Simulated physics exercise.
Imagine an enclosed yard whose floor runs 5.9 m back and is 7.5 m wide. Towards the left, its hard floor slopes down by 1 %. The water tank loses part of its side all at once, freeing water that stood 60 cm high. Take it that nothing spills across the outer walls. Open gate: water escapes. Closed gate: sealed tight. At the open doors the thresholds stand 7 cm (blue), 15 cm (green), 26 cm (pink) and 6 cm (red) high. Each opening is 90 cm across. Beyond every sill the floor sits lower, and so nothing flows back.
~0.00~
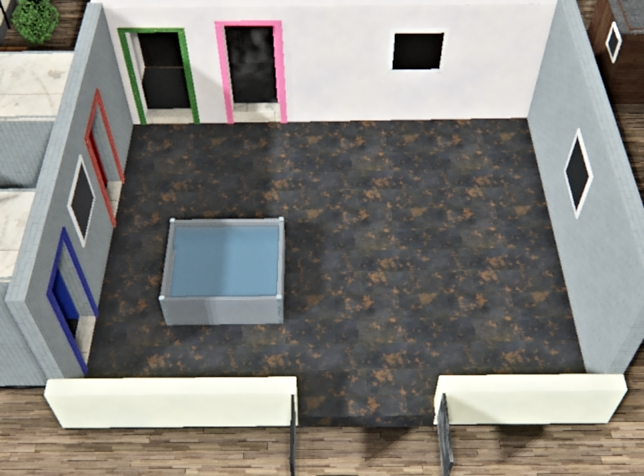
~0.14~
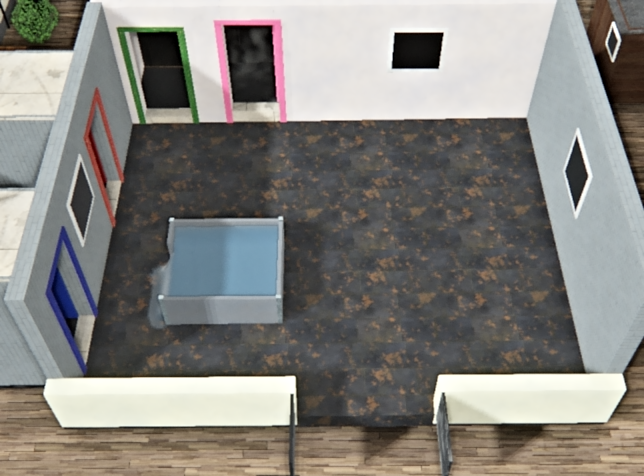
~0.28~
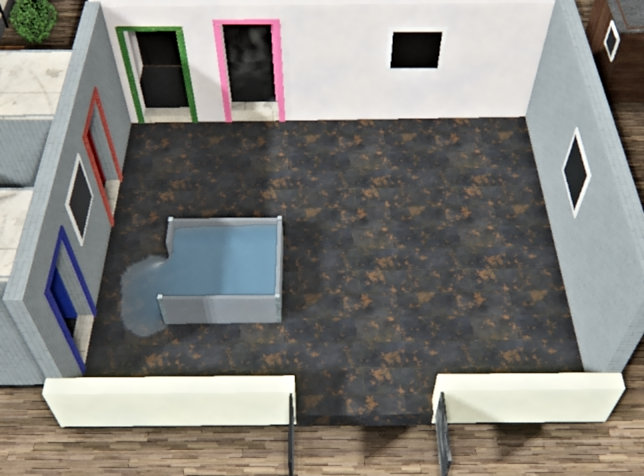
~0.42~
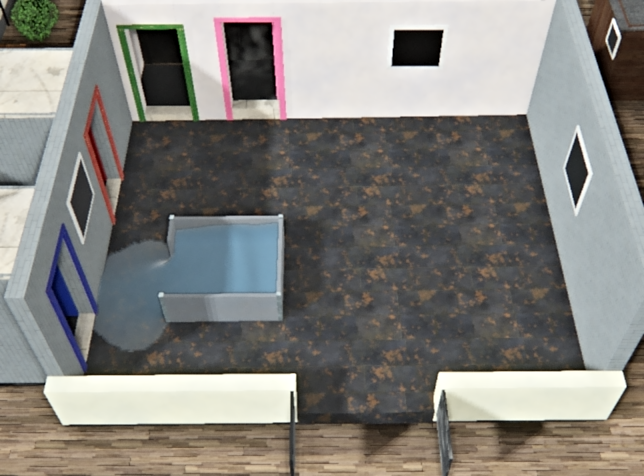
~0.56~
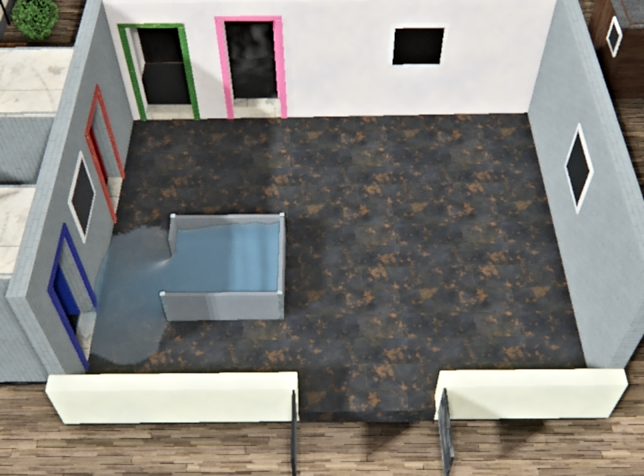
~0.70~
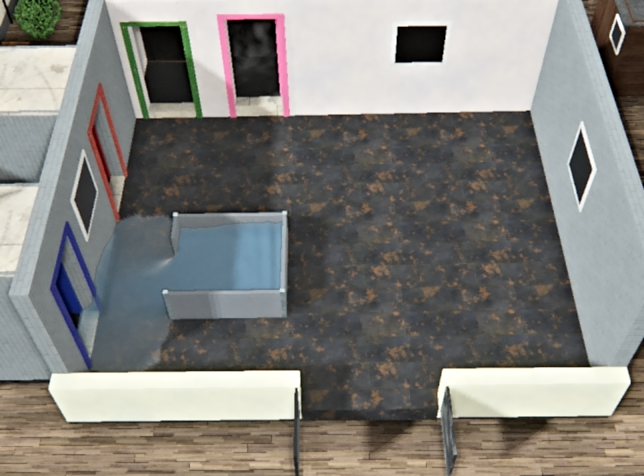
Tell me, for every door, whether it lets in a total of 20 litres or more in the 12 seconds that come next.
One by one: Blue door: Limit broken; green door: Limit unbroken; pink door: Limit unbroken; red door: Limit unbroken.
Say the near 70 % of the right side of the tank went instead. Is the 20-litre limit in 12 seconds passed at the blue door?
Against that limit: Blue below.
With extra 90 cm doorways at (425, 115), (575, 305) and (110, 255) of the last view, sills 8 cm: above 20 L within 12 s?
Door 1: Lower; door 2: Lower; door 3: Higher.
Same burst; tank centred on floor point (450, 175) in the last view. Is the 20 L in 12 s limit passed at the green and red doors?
Green gets no more than that, red gets more than that.
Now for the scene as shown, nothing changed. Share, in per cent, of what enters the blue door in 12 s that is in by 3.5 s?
About 80%.
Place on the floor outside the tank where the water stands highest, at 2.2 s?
About (84, 399).
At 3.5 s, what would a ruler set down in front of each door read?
In cm: Blue 15, green 14, pink 9, red 5.
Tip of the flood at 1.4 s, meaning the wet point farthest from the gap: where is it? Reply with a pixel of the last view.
Near (128, 165).
After 1.4 s water covers 10 % of the floor and is deepest (40 cm) near (104, 296); blue door 25 cm at the sill, 58 L in, green door not reached, pink door not reached, red door 7 cm at the sill, 0 L in.
After 2.2 s water covers 20 % of the floor and is deepest (37 cm) near (84, 399); blue door 20 cm at the sill, 140 L in, green door 6 cm at the sill, 0 L in, pink door not reached, red door 7 cm at the sill, 1 L in.
After 3.5 s water covers 35 % of the floor and is deepest (21 cm) near (86, 387); blue door 15 cm at the sill, 198 L in, green door 14 cm at the sill, 4 L in, pink door 9 cm at the sill, 0 L in, red door 5 cm at the sill, 2 L in.
After 7.0 s water covers 75 % of the floor and is deepest (10 cm) near (84, 399); blue door 9 cm at the sill, 245 L in, green door 7 cm at the sill, 4 L in, pink door 5 cm at the sill, 0 L in, red door 3 cm at the sill, 2 L in.
After 12.0 s water covers 95 % of the floor and is deepest (6 cm) near (120, 210); blue door 5 cm at the sill, 248 L in, green door 4 cm at the sill, 4 L in, pink door 2 cm at the sill, 0 L in, red door 6 cm at the sill, 2 L in.
